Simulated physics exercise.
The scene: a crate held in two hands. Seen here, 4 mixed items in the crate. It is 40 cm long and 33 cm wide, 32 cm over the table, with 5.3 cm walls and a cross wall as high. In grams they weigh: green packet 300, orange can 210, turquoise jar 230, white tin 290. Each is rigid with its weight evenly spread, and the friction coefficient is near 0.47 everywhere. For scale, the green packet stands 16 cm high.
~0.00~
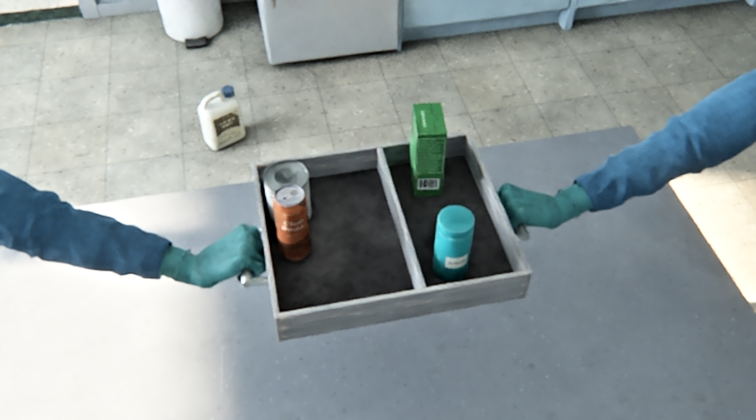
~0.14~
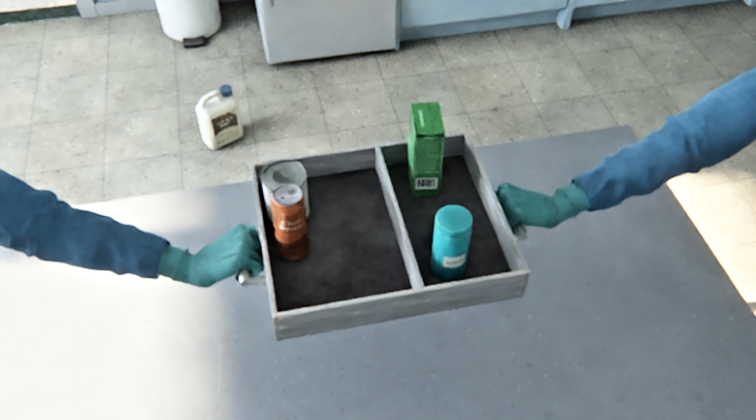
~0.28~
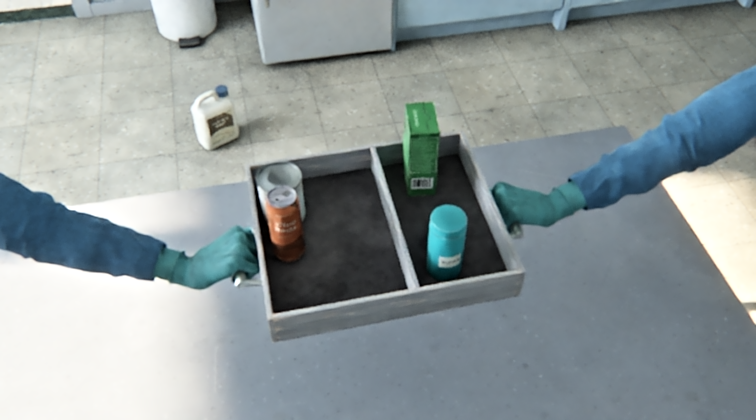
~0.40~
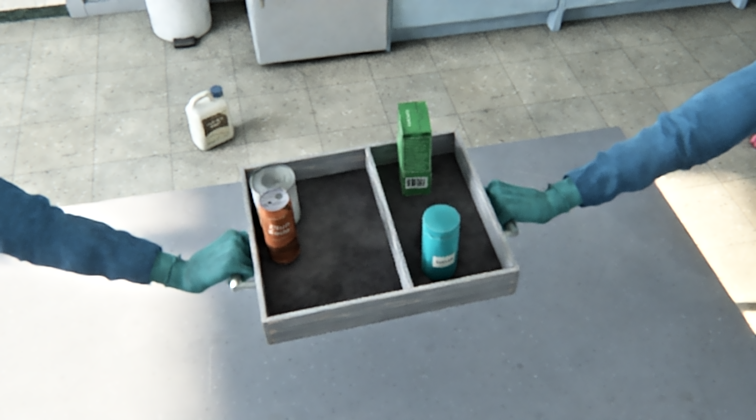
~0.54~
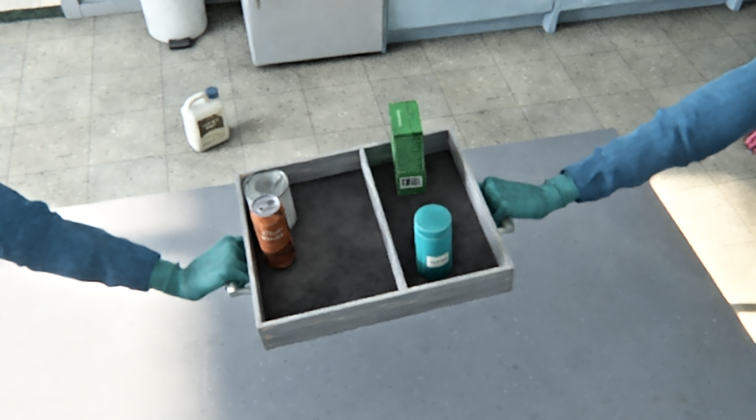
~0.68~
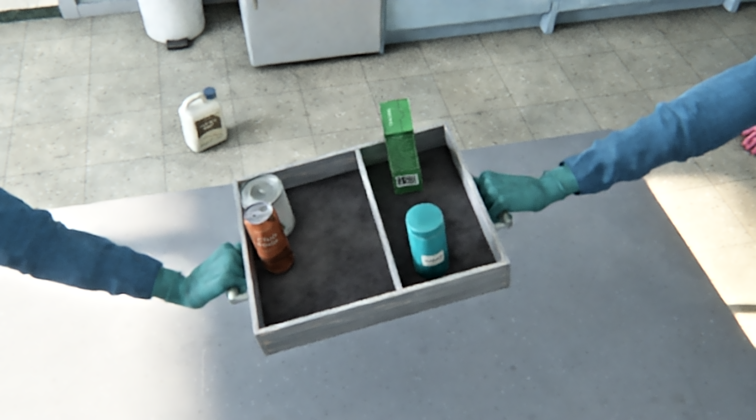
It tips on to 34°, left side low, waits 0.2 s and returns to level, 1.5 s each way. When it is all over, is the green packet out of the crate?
The green packet remains in the crate.
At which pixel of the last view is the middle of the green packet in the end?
At about (329, 174).
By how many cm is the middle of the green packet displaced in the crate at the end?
Some 15 cm.
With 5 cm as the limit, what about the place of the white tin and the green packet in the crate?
The white tin keeps its place; the green packet leaves its spot.
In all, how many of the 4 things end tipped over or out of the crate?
3 of them.
By 1.38 s, tip 33°, left side down; green packet on its side near (327, 165); orange can on its side; turquoise jar rocked 48° off its seat.
By 1.68 s, tip 34°, left side down; orange can now out of the crate; green packet on its side near (311, 184); turquoise jar upside down.
By 2.58 s, tip 16°, left side down; green packet on its side near (322, 181); turquoise jar upside down.
When it is over (3.8 s), out of the crate, orange can; lying over in the crate, green packet and turquoise jar; the last one within 5 cm of the start. In the last view, green packet near (329, 174).
